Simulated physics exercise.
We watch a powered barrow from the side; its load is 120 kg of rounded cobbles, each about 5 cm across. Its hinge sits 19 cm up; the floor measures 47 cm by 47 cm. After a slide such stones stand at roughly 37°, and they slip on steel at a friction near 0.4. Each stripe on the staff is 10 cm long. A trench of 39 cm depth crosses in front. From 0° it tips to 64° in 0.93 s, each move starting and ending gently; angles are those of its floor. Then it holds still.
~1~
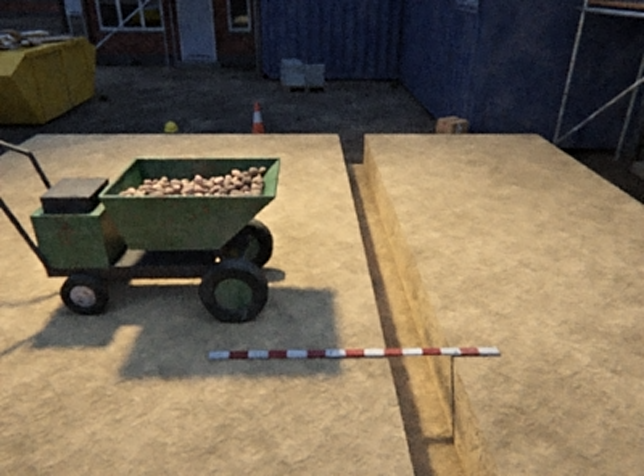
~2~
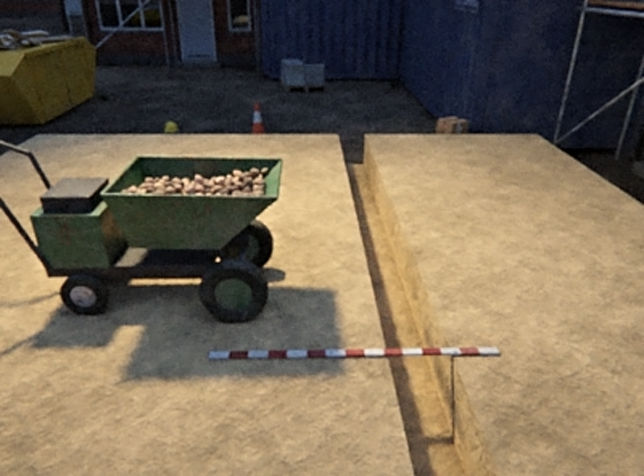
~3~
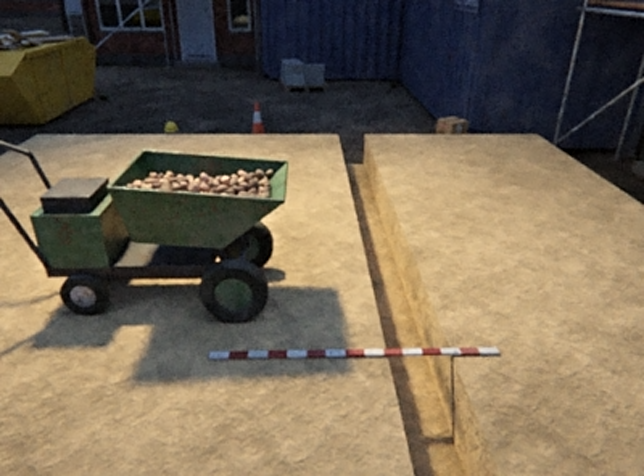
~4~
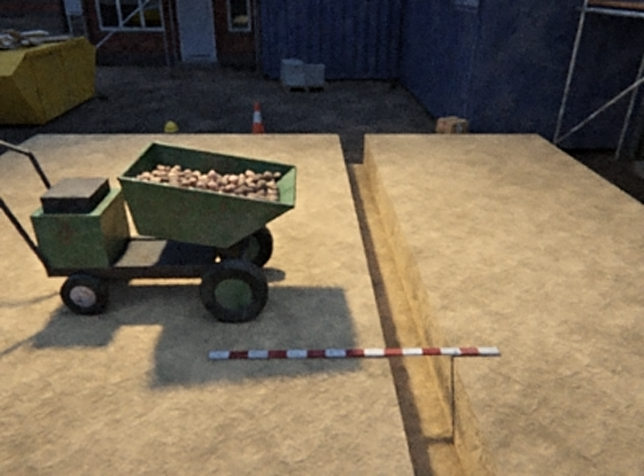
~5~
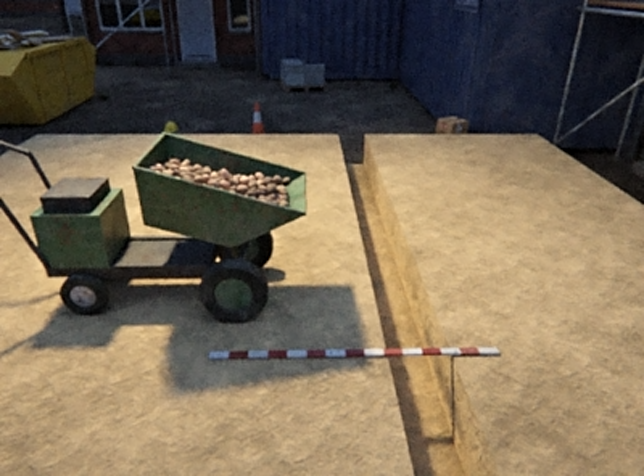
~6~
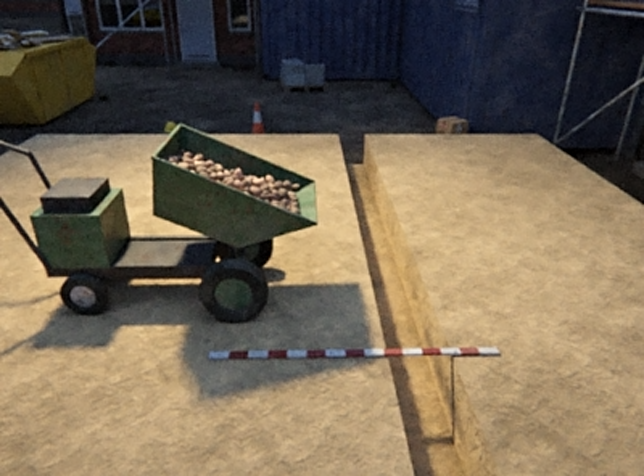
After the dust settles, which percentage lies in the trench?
About 82 per cent.
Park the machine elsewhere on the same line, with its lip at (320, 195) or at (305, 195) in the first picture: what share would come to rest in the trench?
About 85 and 95 per cent.
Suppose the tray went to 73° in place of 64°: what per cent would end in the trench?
In that case some 70 per cent.
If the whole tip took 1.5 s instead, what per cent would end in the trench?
In that case some 85 per cent.
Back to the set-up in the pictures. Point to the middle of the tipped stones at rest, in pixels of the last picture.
Their middle is at about (394, 329).
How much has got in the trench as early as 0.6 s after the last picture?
About 5 per cent by then.
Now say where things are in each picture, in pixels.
The tray is at 0°, its lip at (275, 197); the top of the load is at (239, 181), in the first frame.
The tray is at 1°, its lip at (278, 198); the top of the load is at (228, 181), in the second frame.
The tray is at 5°, its lip at (285, 201); the top of the load is at (206, 182), in the third frame.
The tray is at 10°, its lip at (294, 207); the top of the load is at (175, 178), in the fourth frame.
Lip at (306, 214), floor tilted 17°, highest stones at (173, 168), in the fifth frame.
The tray is at 24°, its lip at (318, 224); the top of the load is at (181, 160), in the sixth frame.
Then, 0.3 s after the last picture the floor is at 54°, 100 % in the tray; the foremost stones are at (329, 244).
Then, 0.6 s after the last picture the floor is at 64°, 84 % in the tray, 12 % short of the trench, 4 % in the trench; the foremost stones are at (389, 297).
Then, 1.0 s after the last picture the floor is at 64°, 37 % in the tray, 17 % short of the trench, 46 % in the trench; the foremost stones are at (422, 345).
Then, 2.9 s after the last picture the floor is at 64°, 0 % in the tray, 18 % short of the trench, 82 % in the trench; the foremost stones are at (424, 346).
